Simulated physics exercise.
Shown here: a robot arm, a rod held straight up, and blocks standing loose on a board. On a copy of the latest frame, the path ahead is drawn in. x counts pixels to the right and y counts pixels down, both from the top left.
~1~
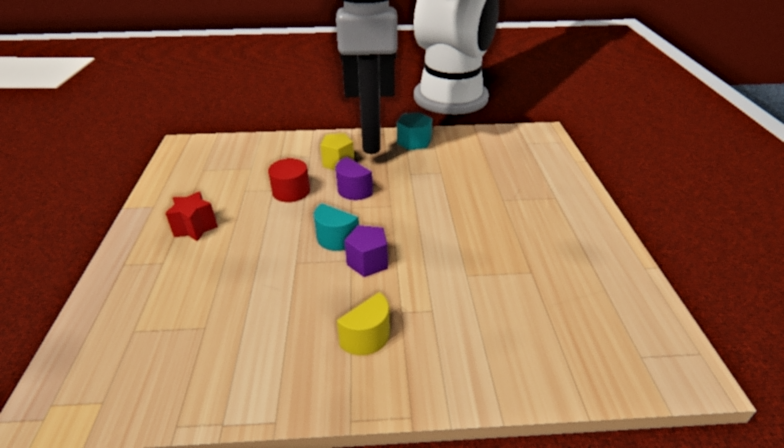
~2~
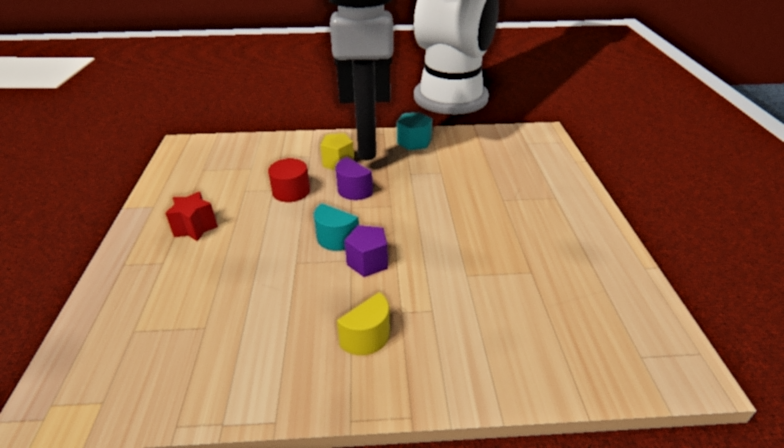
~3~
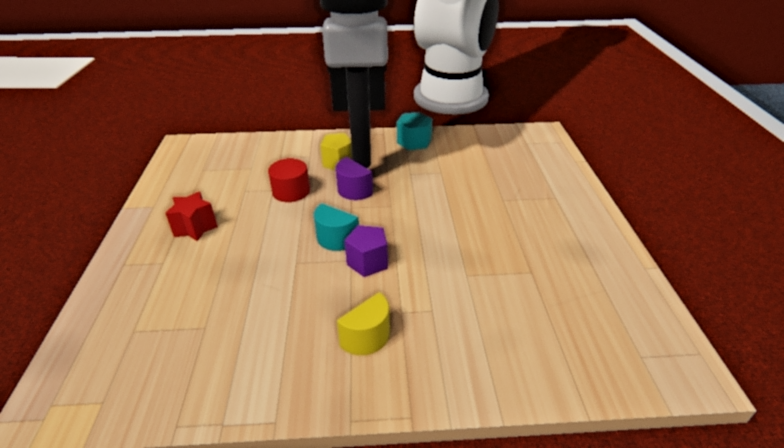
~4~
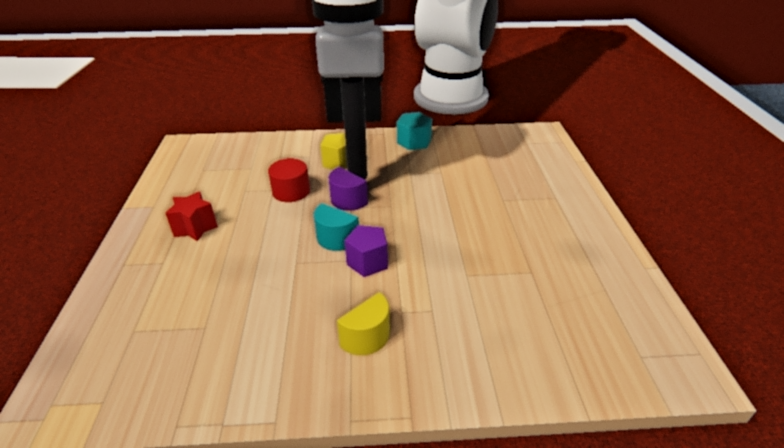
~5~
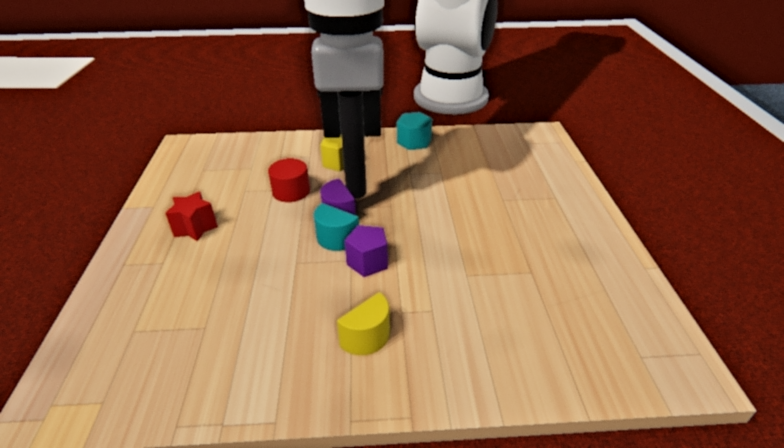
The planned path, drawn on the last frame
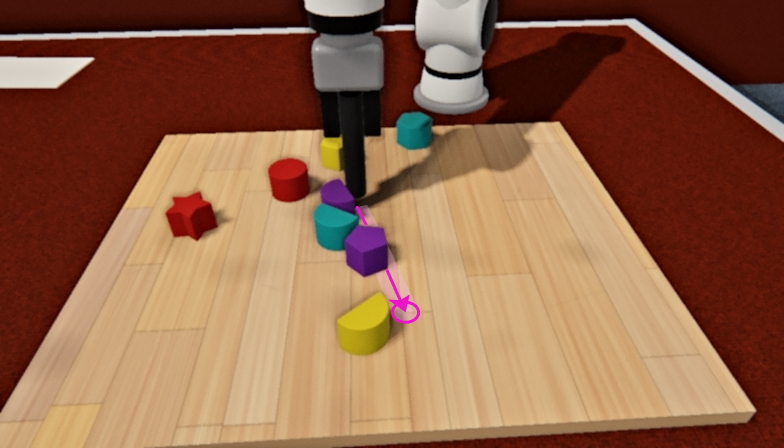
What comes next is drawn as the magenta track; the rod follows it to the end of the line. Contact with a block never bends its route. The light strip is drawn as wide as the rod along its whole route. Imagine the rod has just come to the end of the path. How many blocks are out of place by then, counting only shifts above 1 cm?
When the path ends, I think you'll find one block out of place by more than 1 cm.
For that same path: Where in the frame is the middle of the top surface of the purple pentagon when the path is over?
It sits at (360, 264).
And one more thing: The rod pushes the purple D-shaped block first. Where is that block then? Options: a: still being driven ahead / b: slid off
b
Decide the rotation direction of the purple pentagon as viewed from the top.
Viewed from above, clockwise.
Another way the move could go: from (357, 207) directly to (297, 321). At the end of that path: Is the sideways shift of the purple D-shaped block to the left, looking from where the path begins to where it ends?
In short: No.
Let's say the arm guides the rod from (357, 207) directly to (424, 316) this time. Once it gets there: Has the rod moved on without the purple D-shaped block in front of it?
Yes - that is the case.
The line goes straight from (357, 207) to (406, 312).
What follows on the original path. One third of the way, rod at (371, 223); nothing pushed yet.
Two thirds of the way, rod at (387, 258); purple pentagon at (362, 261), turned 50° clockwise.
At the end, rod at (406, 298); purple D-shaped block unmoved; purple pentagon at (360, 264), turned 60° clockwise.
